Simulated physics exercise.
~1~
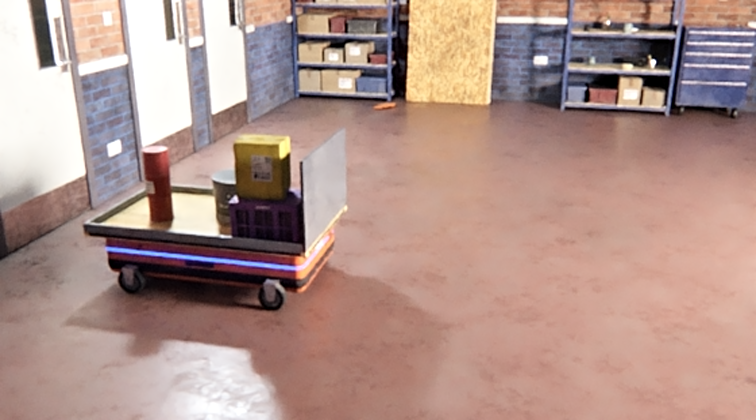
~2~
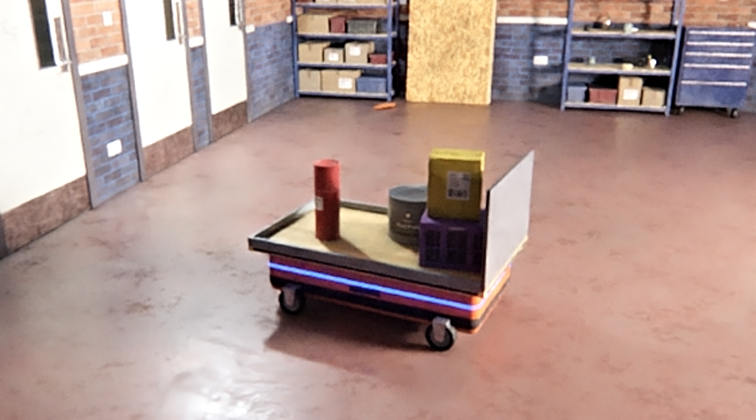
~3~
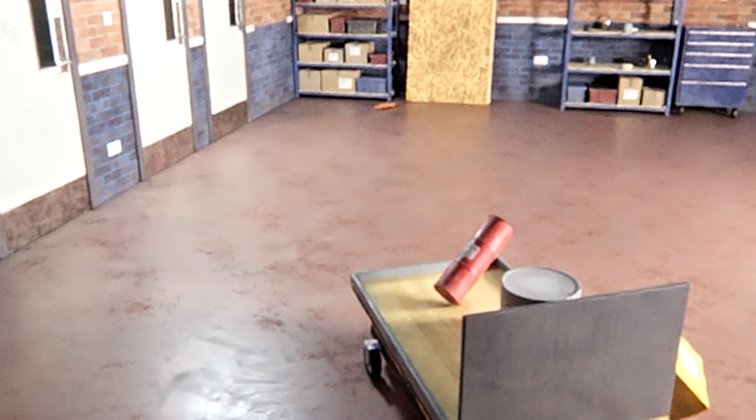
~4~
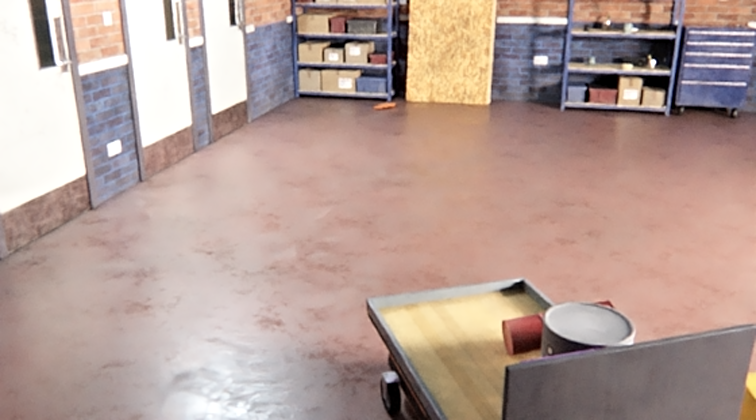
A cart rolls right and turns closer, its yellow box tumbling off and red canister toppling.
